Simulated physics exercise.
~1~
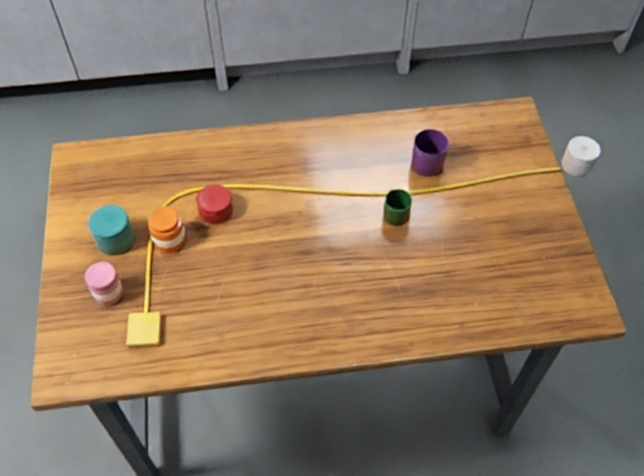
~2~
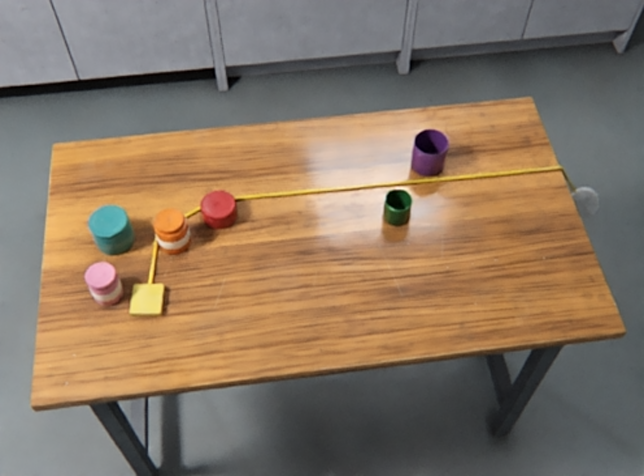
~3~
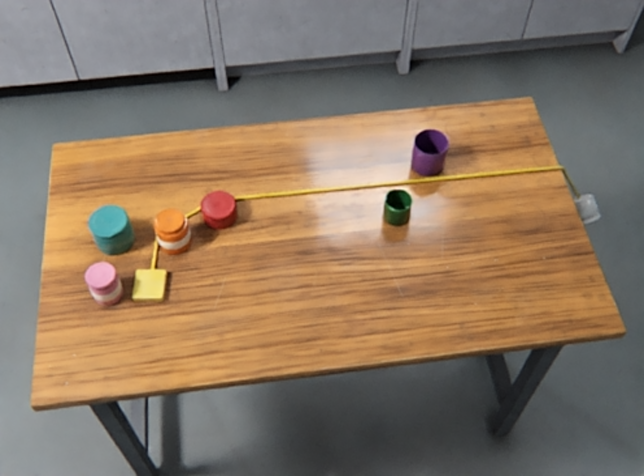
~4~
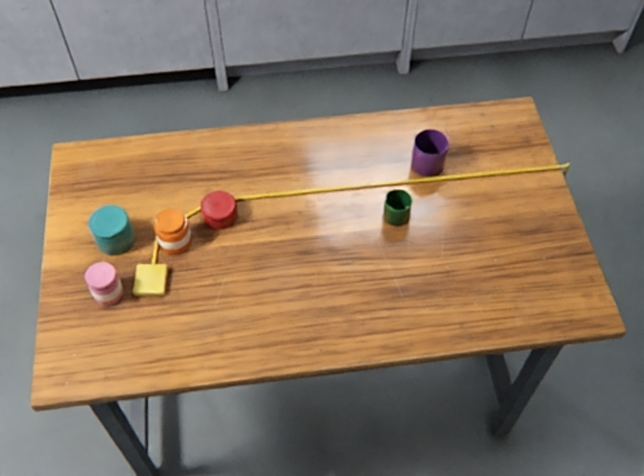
The clip opens on a wooden table where a yellow cable runs from a square yellow block, bends around an orange jar and a red tub, and reaches a white cylinder at the right edge. The white cylinder drops past the edge, pulling the cable nearly straight between the red tub and the table's edge. The yellow block slides up toward the orange jar, which shifts slightly along with the red tub. The white object sinks a little lower, then disappears from view. At the end, the yellow block rests on the table beside the pink canister, while the green mug, purple cup and teal tub remain in place.
